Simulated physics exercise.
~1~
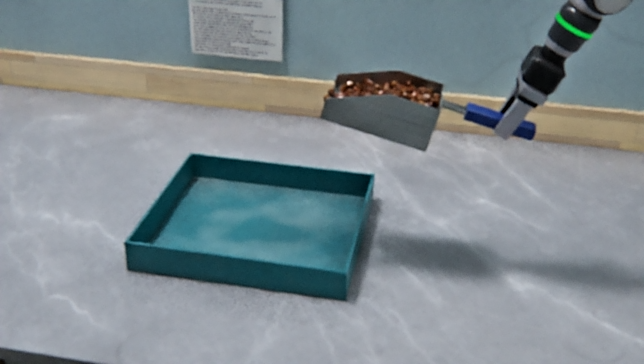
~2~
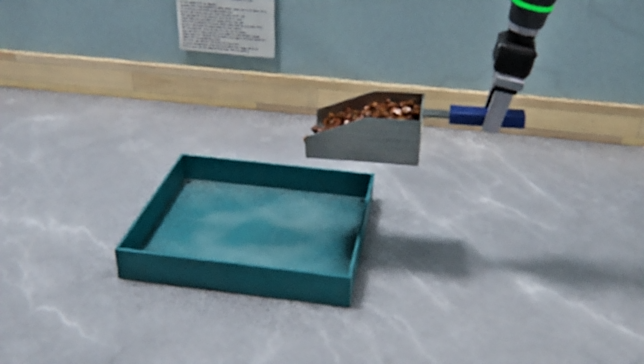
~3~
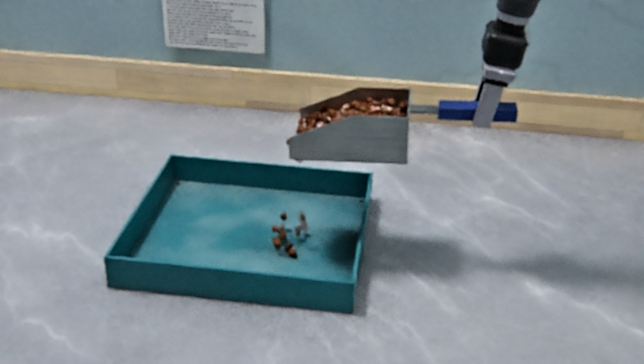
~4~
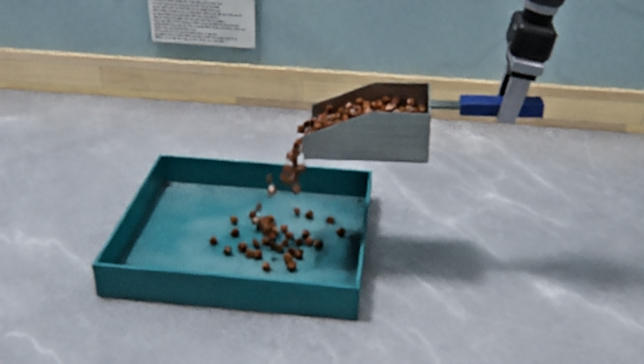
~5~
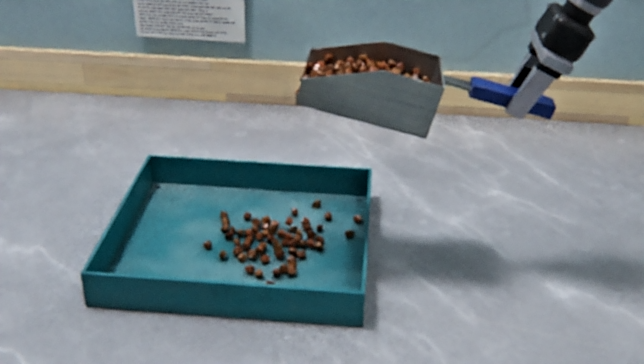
Above a teal tray, a robot arm tips a scoop, spills some brown pellets, then levels back.
